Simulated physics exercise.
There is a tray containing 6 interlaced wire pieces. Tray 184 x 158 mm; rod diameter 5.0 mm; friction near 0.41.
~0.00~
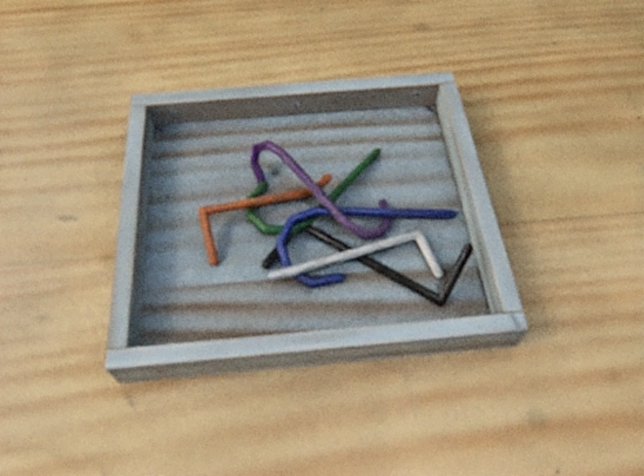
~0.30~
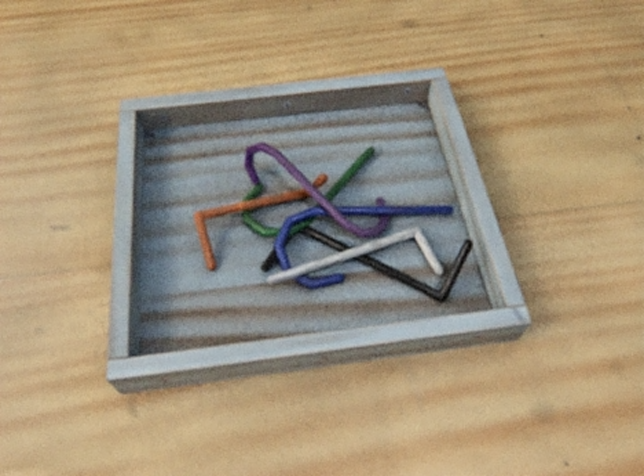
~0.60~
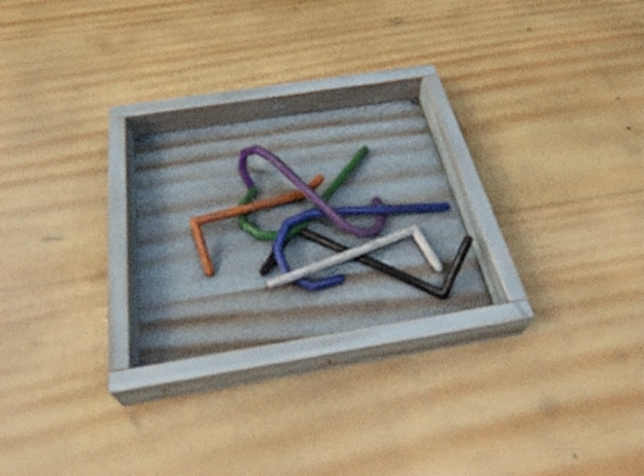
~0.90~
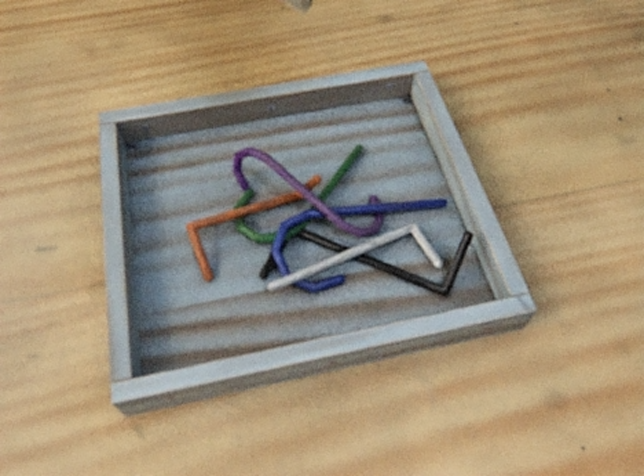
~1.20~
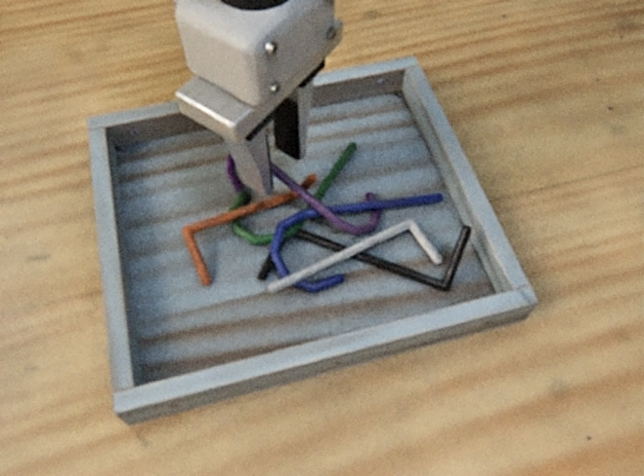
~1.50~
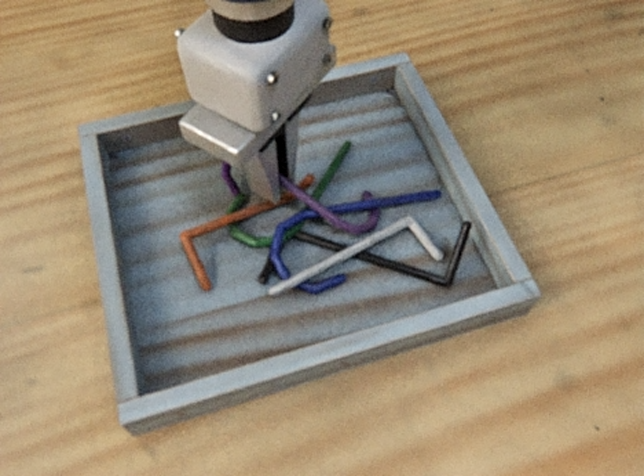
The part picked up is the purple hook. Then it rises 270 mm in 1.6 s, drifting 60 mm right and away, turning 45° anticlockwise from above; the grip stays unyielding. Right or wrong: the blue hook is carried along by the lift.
Wrong.
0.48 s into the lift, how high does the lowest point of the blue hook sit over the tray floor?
About 0 mm.
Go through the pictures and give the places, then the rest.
The first frame shows fingers out of view, 213 mm above the grip; blue hook from (340, 277) to (452, 214), passing over green hook, over black crank, under white key; purple hook from (383, 203) to (261, 179).
The second frame shows fingers out of view, 213 mm above the grip; black crank from (469, 244) to (265, 268), passing under green hook, under blue hook; blue hook from (340, 278) to (449, 210), passing over green hook, over black crank, under white key.
The third frame shows fingers out of view, 199 mm above the grip; orange crank from (210, 272) to (320, 179), passing over green hook; white key from (438, 267) to (272, 284), passing over blue hook.
The fourth frame shows fingers out of view, 106 mm above the grip; purple hook from (373, 199) to (246, 187); green hook from (250, 193) to (359, 148), passing over black crank, under orange crank, under blue hook.
The fifth frame shows fingers (273, 154) 13 mm above the grip.
The sixth frame shows fingers (272, 173) closed on the purple hook; blue hook from (341, 278) to (437, 194); purple hook from (367, 195) to (236, 191).
After 1.98 s, lowest point more than 20 mm over the tray floor, purple hook 58 mm.
After 2.38 s, lowest point more than 20 mm over the tray floor, purple hook 159 mm.
After 3.10 s, lowest point more than 20 mm over the tray floor, purple hook 272 mm.
At rest, hanging purple hook 272 mm; the other 5 are down.
